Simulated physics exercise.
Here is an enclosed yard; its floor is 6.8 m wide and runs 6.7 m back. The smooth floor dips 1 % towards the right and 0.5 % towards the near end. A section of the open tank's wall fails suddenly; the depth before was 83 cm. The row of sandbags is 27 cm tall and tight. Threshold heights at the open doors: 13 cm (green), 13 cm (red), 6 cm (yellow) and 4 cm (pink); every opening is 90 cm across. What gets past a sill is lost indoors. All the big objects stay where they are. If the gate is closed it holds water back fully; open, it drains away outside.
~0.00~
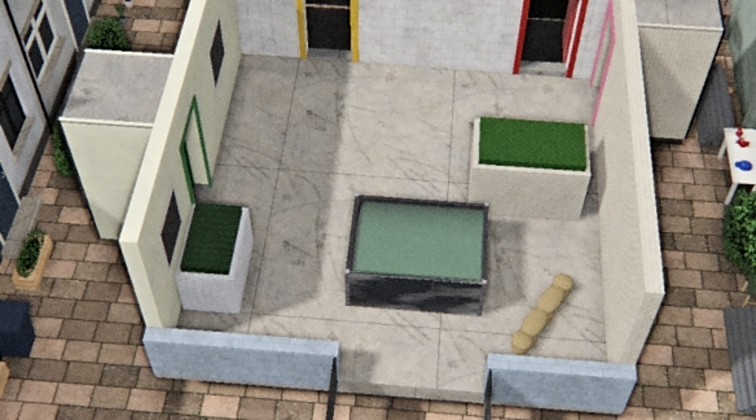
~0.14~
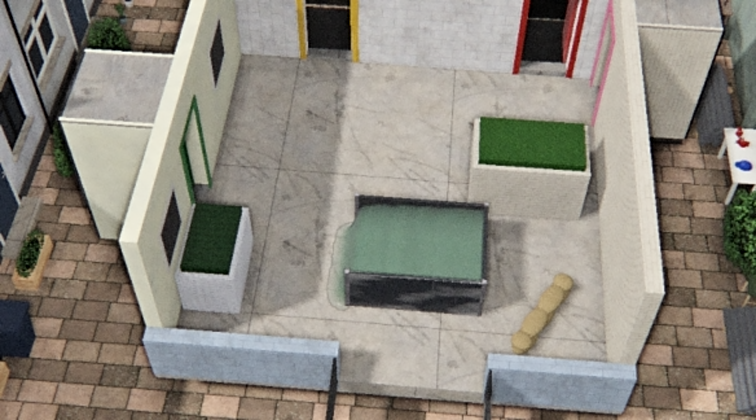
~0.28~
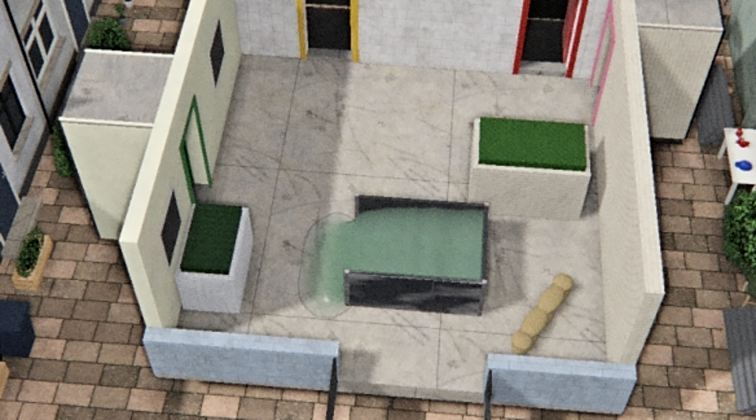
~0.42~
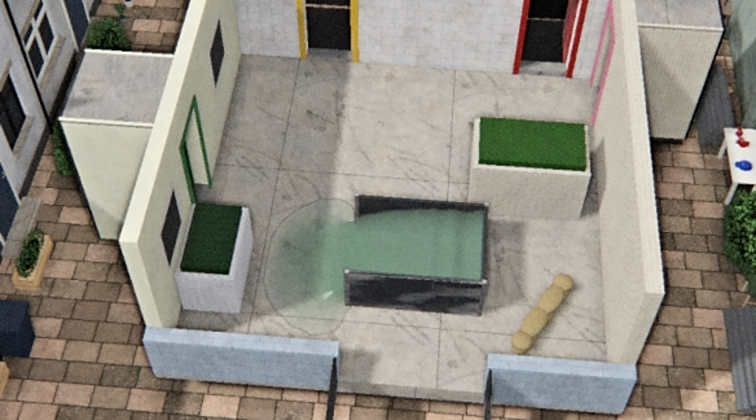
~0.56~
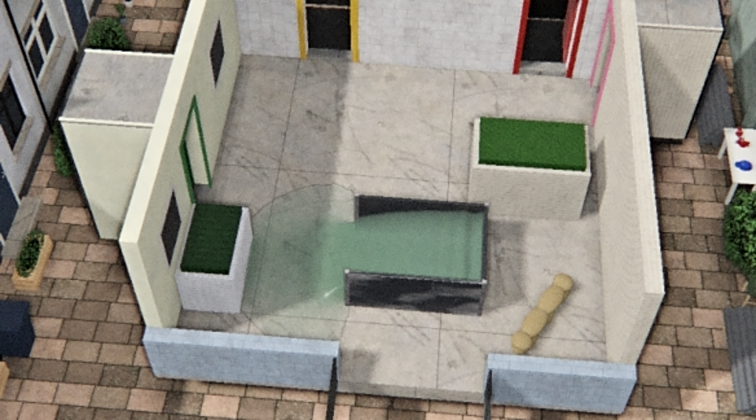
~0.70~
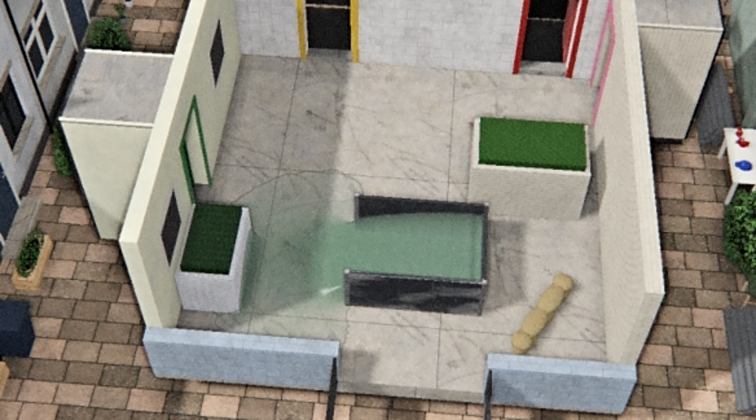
An open, dark-sided tank of green water stands near the front of a walled, pale-floored yard, seen from high above by a still camera. Two grass-topped blocks stand left and right, a tan segmented roll lies at right, and yellow, red and green surrounds mark openings in the walls. The tank's left side opens and water pours out leftward, spreading in a widening, thinning sheet around the left block.
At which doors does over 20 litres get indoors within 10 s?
Within that time: At the green door it passes the limit; at the red door it does not reach the limit; at the yellow door it goes over the limit; at the pink door it goes over the limit.
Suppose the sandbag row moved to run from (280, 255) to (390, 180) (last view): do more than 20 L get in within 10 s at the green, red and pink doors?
Against that limit: Green below, red not over, pink over.
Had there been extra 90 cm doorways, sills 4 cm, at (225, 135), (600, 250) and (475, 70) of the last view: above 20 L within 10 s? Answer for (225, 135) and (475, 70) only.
In that order: Over, not over.
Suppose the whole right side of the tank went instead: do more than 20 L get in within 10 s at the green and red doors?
Against that limit: Green below, red past it.
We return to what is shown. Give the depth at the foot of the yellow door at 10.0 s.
Roughly 4.0 cm deep.
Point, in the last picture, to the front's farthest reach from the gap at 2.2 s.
At about (240, 66).
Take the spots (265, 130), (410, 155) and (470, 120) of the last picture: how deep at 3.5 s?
Roughly 10, 0 and 0 cm, in turn.
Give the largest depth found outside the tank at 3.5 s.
Up to some 28 cm.
After 1.4 s water covers 25 % of the floor and is deepest (48 cm) near (259, 262); green door 23 cm at the sill, 37 L in, red door not reached, yellow door not reached, pink door not reached.
After 2.2 s water covers 30 % of the floor and is deepest (43 cm) near (181, 312); green door 24 cm at the sill, 95 L in, red door not reached, yellow door not reached, pink door not reached.
After 3.5 s water covers 45 % of the floor and is deepest (28 cm) near (192, 313); green door 12 cm at the sill, 135 L in, red door not reached, yellow door 13 cm at the sill, 4 L in, pink door not reached.
After 6.0 s water covers 85 % of the floor and is deepest (16 cm) near (498, 349); green door 6 cm at the sill, 137 L in, red door 3 cm at the sill, 0 L in, yellow door 10 cm at the sill, 56 L in, pink door 9 cm at the sill, 0 L in.
After 10.0 s water covers 95 % of the floor and is deepest (11 cm) near (593, 179); green door 2 cm at the sill, 137 L in, red door 5 cm at the sill, 0 L in, yellow door 4 cm at the sill, 68 L in, pink door 11 cm at the sill, 93 L in.
